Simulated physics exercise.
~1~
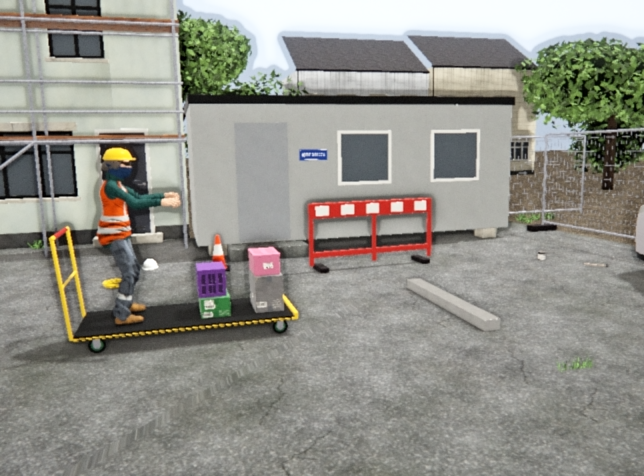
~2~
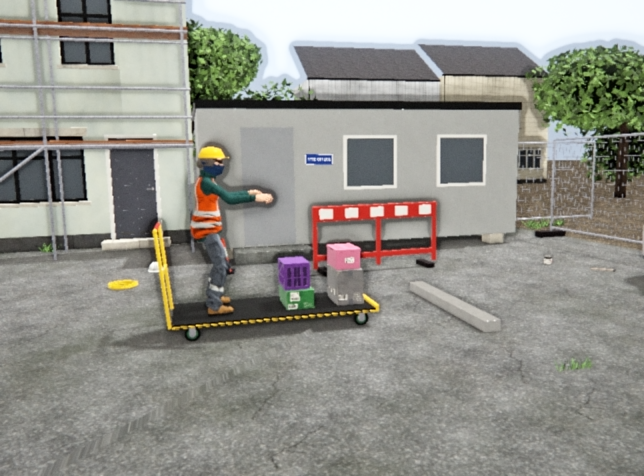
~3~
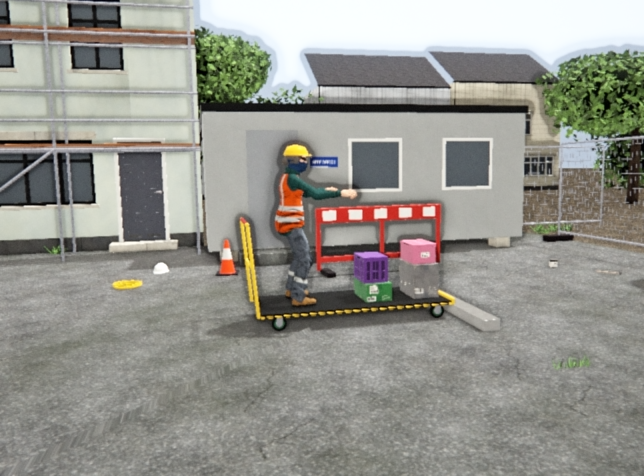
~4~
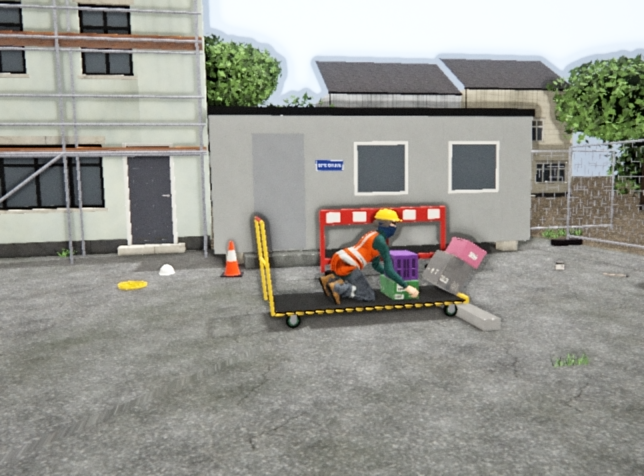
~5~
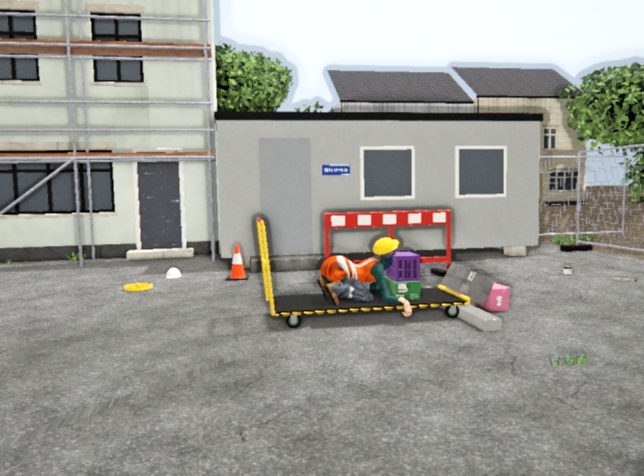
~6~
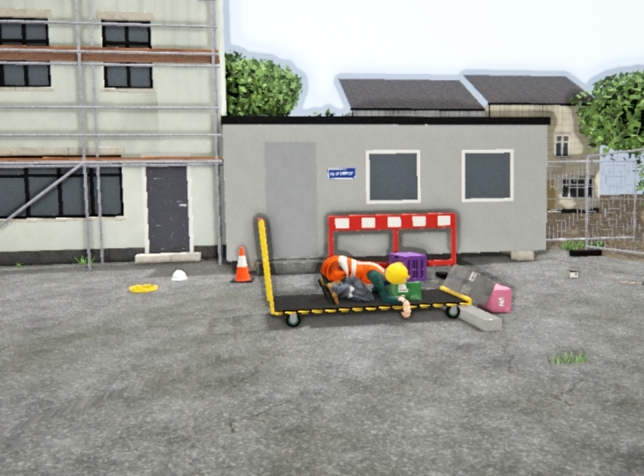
A worker in a yellow hard hat rode a flatbed trolley rightward until it stopped at a kerb, then pitched forward and ended slumped on the deck by the purple and green boxes, while the grey and pink ones tumbled off the front.
